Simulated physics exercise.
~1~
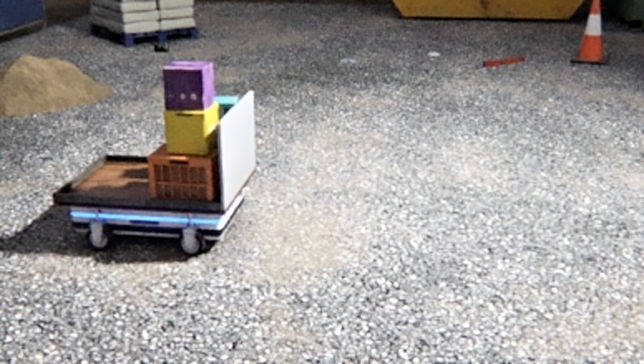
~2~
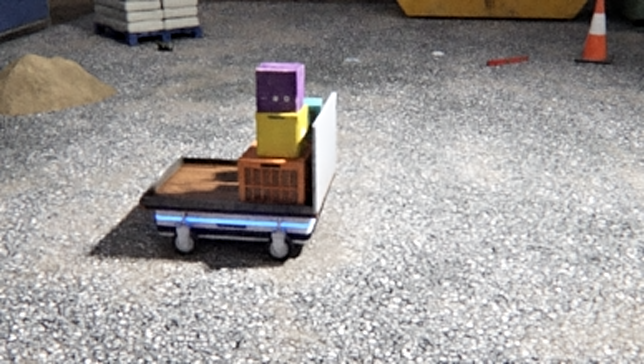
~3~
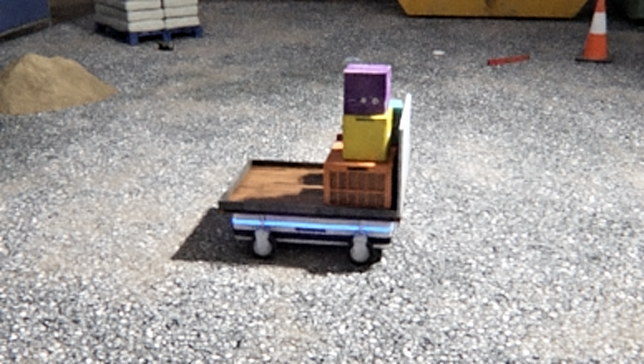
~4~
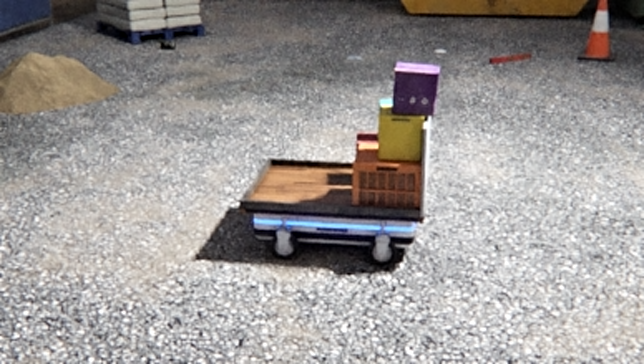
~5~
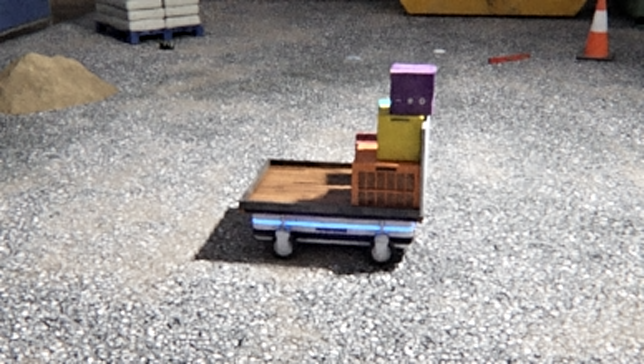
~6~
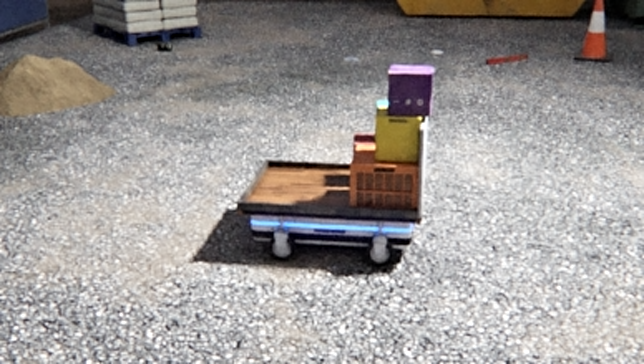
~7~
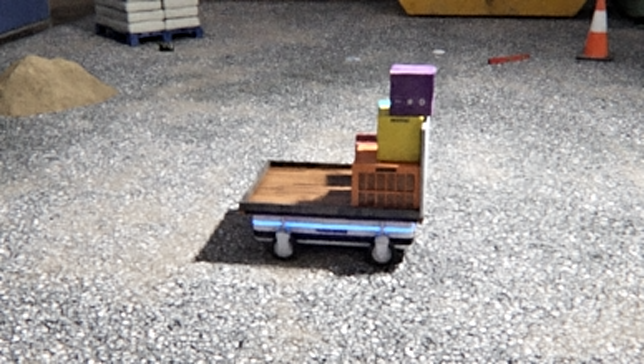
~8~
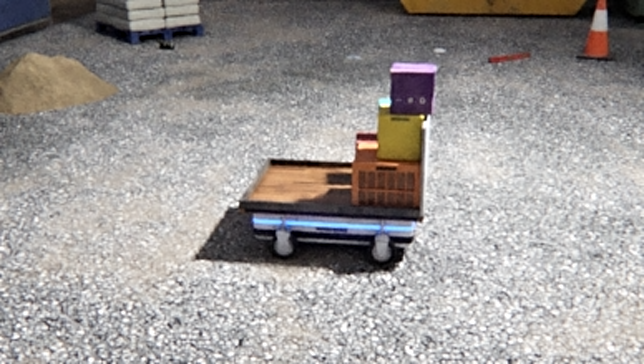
Flat cart rolling right across gravel and stopping, its stacked purple, yellow and orange crates shifting toward the front board but staying upright.
